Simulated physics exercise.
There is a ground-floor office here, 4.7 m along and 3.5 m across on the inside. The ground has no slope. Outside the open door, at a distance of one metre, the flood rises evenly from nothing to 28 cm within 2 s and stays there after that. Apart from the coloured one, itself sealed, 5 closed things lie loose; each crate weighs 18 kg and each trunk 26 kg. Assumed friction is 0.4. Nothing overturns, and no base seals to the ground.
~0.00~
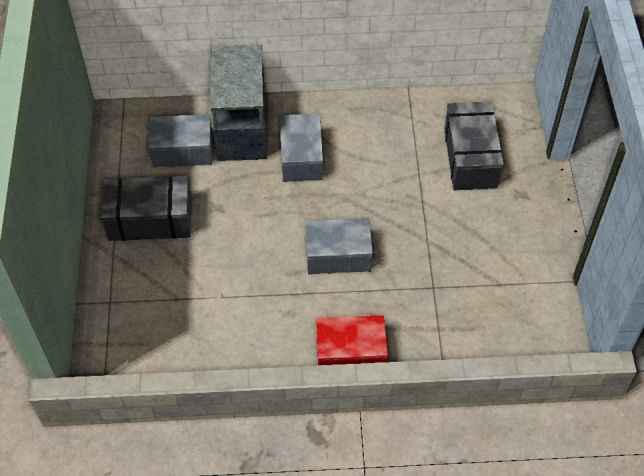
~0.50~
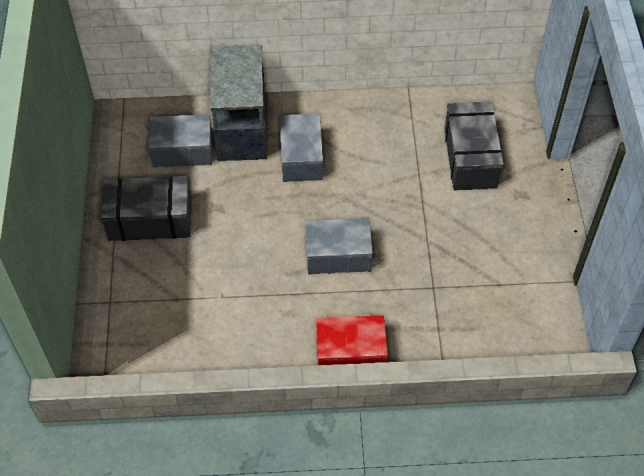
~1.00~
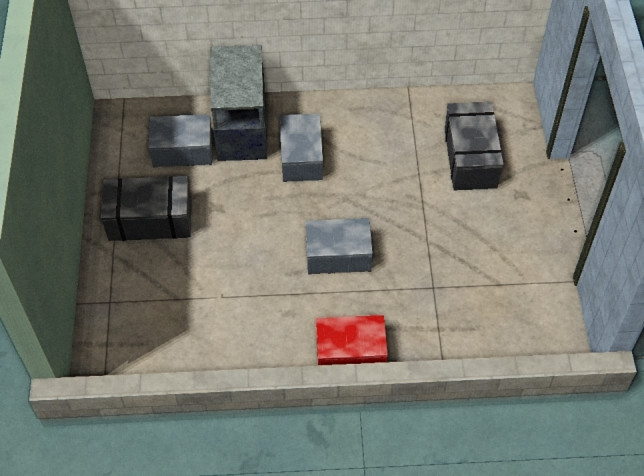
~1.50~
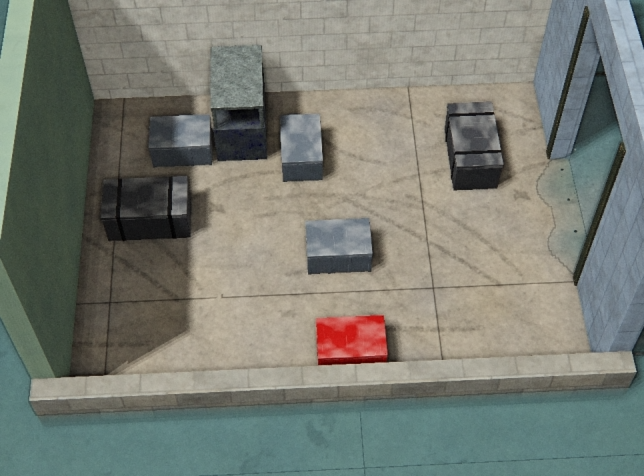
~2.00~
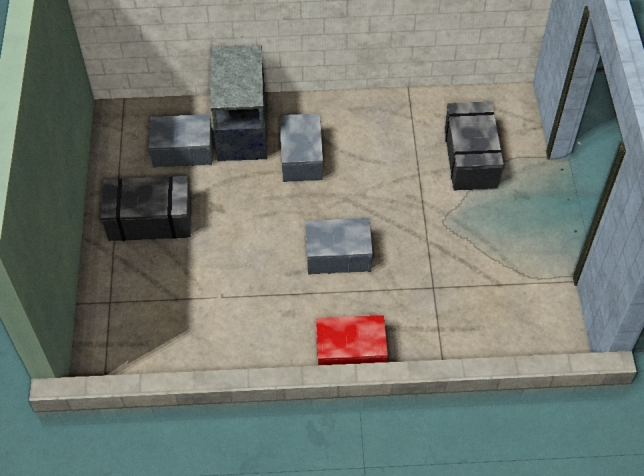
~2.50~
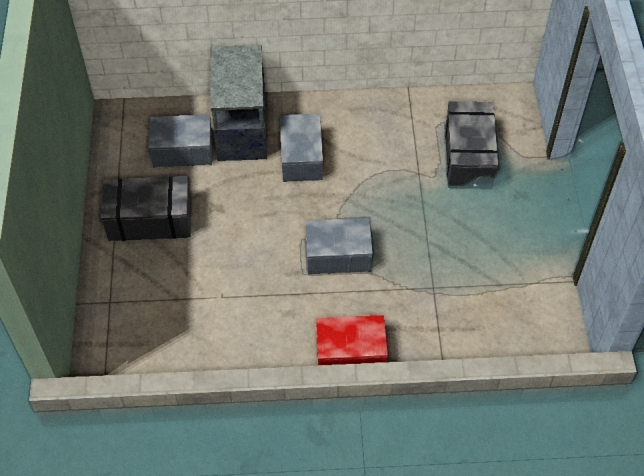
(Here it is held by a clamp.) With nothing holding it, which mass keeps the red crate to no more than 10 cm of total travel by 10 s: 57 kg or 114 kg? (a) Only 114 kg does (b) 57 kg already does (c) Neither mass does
Option b: 57 kg already does.
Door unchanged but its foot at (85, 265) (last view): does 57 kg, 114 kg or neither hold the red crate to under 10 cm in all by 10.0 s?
There even the lighter works.
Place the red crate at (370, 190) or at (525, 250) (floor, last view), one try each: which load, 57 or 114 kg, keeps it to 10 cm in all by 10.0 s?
The first time the lesser option suffices; the second time the greater option is needed.
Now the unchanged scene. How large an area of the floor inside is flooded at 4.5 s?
Somewhere around 14 m2, roughly.
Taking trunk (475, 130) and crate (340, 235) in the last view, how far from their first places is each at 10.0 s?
200 cm and 200 cm respectively.
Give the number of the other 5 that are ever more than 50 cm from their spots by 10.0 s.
Answer: 5.
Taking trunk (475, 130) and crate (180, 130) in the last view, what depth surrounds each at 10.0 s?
Roughly 21 and 20 cm.
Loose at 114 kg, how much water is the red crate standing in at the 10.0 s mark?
18 cm, roughly.
After 3.5 s the red crate would be 0 cm from its start with 57 kg and 0 cm from its start with 114 kg; 8 cm of water round it then.
After 4.5 s the red crate would be 0 cm from its start with 57 kg and 0 cm from its start with 114 kg; 7 cm of water round it then.
After 7.0 s the red crate would be 0 cm from its start with 57 kg and 0 cm from its start with 114 kg; 8 cm of water round it then.
After 10.0 s the red crate would be 2 cm from its start with 57 kg and 0 cm from its start with 114 kg; 18 cm of water round it then.
